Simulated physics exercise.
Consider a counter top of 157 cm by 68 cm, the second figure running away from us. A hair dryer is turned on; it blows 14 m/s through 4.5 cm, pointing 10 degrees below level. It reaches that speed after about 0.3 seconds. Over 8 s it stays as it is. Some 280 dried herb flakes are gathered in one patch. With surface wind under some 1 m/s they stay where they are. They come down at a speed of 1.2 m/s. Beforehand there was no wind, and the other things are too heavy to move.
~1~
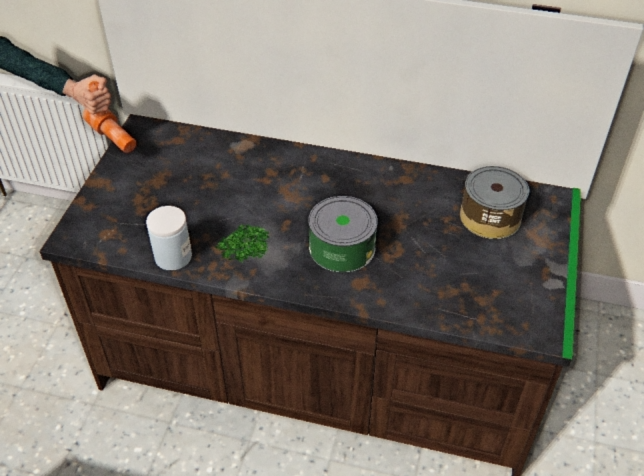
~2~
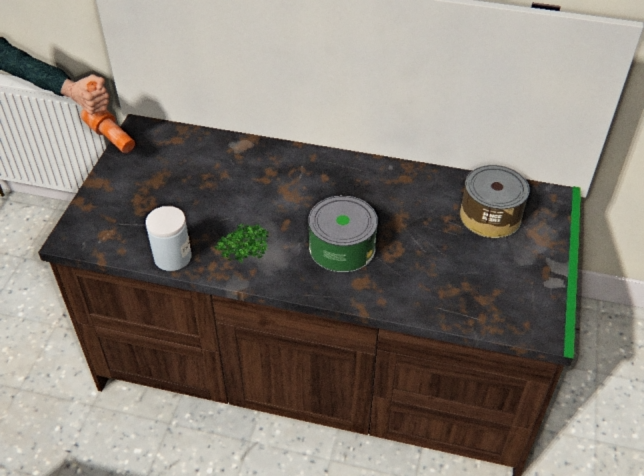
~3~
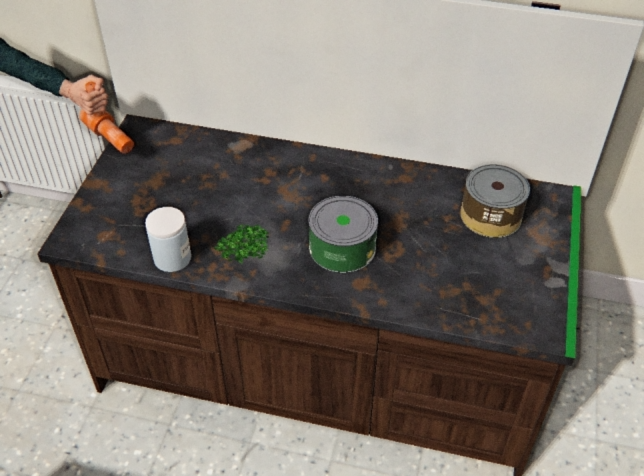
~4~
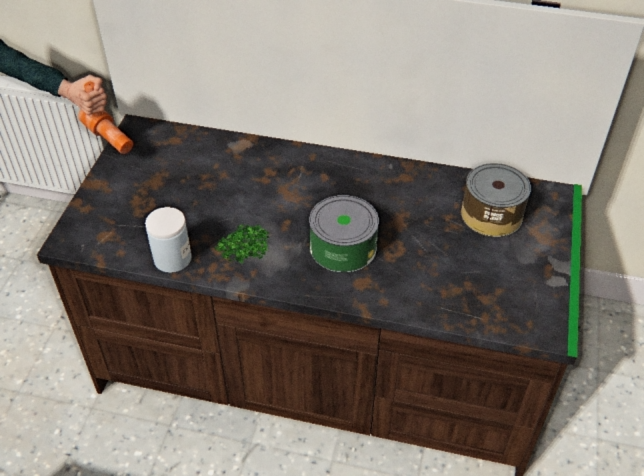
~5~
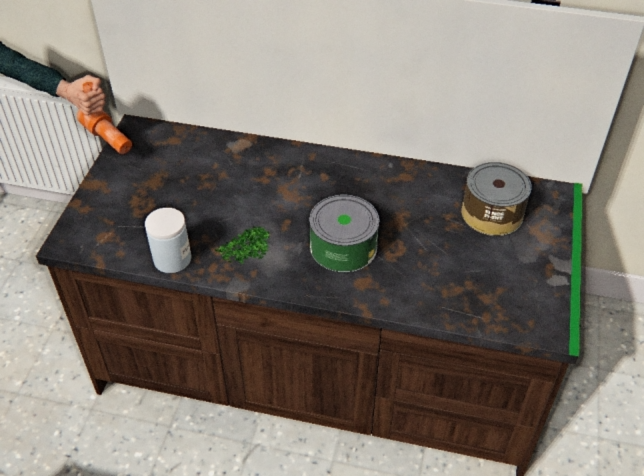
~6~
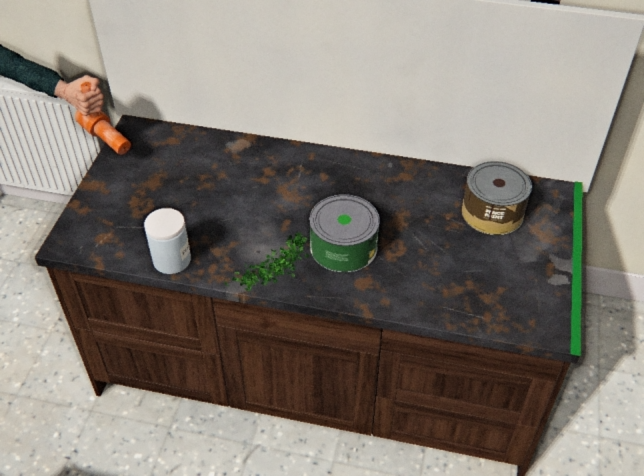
A hand holds an orange hair dryer as green flakes slide right across the counter.
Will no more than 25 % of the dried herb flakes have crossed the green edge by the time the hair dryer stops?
Yes. A quarter or less goes over that edge.
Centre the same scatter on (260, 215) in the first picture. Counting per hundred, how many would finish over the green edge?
4 %.
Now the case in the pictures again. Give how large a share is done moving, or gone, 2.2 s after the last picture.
It comes to some 90 per cent.
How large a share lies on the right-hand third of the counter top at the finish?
Near 5 %.
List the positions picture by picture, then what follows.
In the first picture, the middle of the dried herb flakes is near (247, 244), none has stirred yet and the mouth of the hair dryer is at (130, 147).
In the second picture, the middle of the dried herb flakes is near (246, 244), none has stirred yet and the green edge is centred on (578, 265).
In the third picture, the middle of the dried herb flakes is near (246, 245), none has stirred yet, the top of a jar is at (165, 221) and the top of a large tin is at (343, 220).
In the fourth picture, the middle of the dried herb flakes is near (247, 245) and none has stirred yet.
In the fifth picture, the middle of the dried herb flakes is near (246, 246), the farthest in sight from the hair dryer is at (261, 258) and about 10 % have left their places.
In the sixth picture, the middle of the dried herb flakes is near (279, 265), the farthest in sight from the hair dryer is at (293, 275) and all have left their places.
Then, 1.2 s after the last picture, 0 % are over the green edge; 90 % have settled or left.
Then, 2.2 s after the last picture, 0 % are over the green edge; 91 % have settled or left.
Then, 4.1 s after the last picture, 2 % are over the green edge; 93 % have settled or left.
Then, 7.7 s after the last picture, at the end, 2 % are over the green edge.
